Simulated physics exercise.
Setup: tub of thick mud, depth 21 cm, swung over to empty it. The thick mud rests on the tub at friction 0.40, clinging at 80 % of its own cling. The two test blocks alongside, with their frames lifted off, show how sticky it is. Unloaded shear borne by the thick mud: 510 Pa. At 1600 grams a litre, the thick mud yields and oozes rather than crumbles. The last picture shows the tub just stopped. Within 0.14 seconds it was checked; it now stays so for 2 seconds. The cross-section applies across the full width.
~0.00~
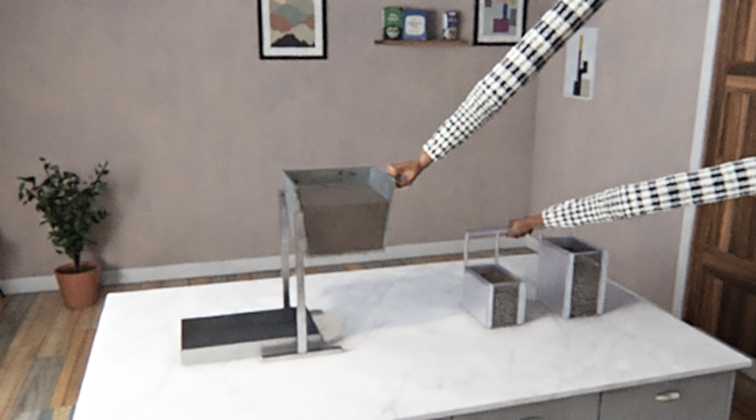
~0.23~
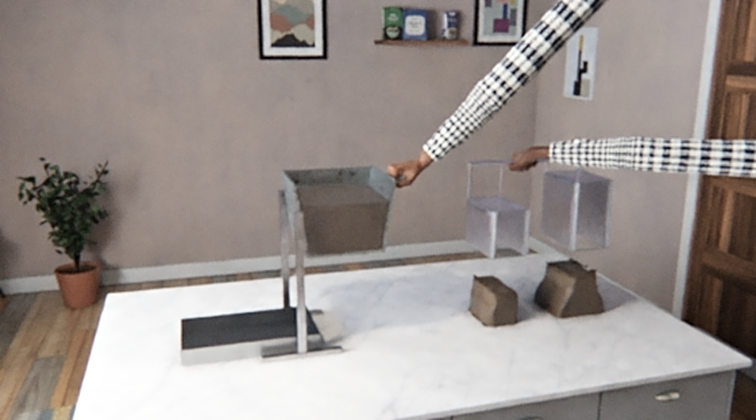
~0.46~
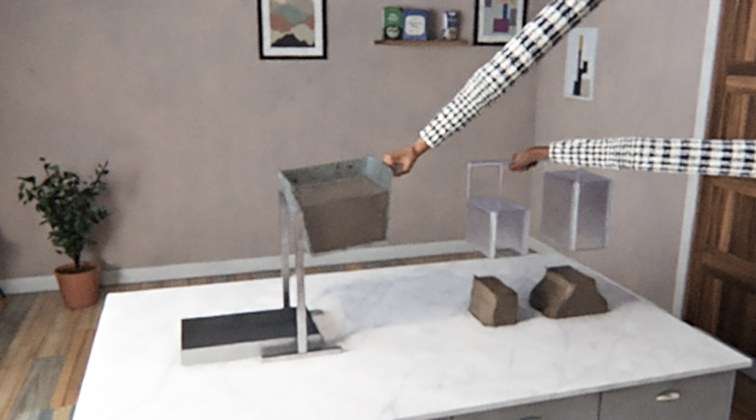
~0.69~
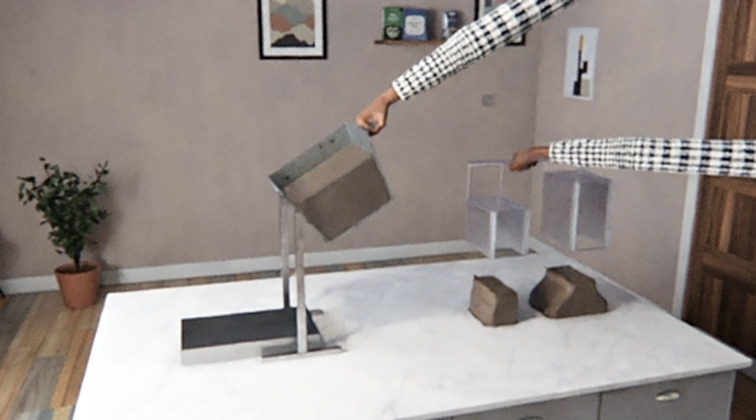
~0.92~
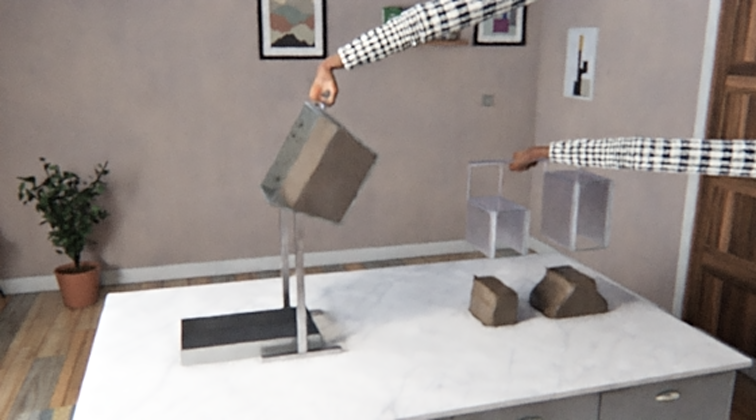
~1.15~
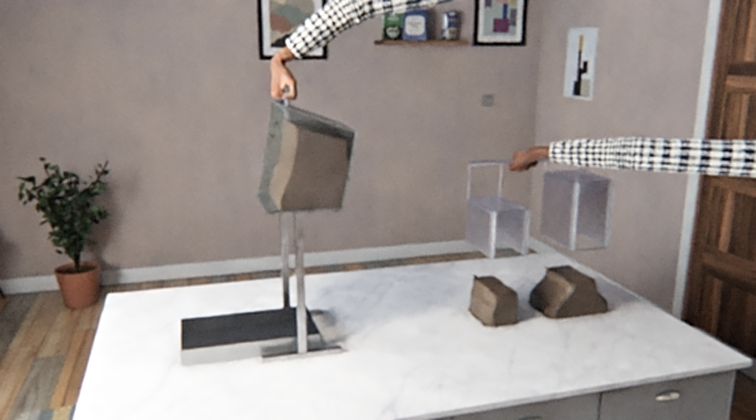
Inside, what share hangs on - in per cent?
I would say around 57 per cent.
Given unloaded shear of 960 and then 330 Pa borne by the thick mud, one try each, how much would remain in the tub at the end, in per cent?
100 in a hundred, followed by 45 in a hundred.
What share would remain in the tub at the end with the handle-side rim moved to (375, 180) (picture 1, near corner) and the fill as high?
I'd say around 95 percent would remain in the tub at the end.
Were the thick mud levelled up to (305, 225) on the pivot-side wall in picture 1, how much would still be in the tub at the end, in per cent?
About 100 %.
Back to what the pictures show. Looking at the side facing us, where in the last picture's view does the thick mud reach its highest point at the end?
(328, 172).
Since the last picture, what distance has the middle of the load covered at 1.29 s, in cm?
About 4 cm.
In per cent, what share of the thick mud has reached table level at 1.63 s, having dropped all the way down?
I'd say about 0 per cent of it.
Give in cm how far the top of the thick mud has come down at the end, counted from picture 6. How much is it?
About 12 cm.
After 1.29 s, the tub is at 79 degrees and holds 95 %.
After 1.46 s, the tub is at 79 degrees and holds 72 %.
After 1.63 s, the tub is at 79 degrees and holds 59 %.
After 1.80 s, the tub is at 79 degrees and holds 57 %.
After 3.15 s, the tub is at 79 degrees and holds 57 %.
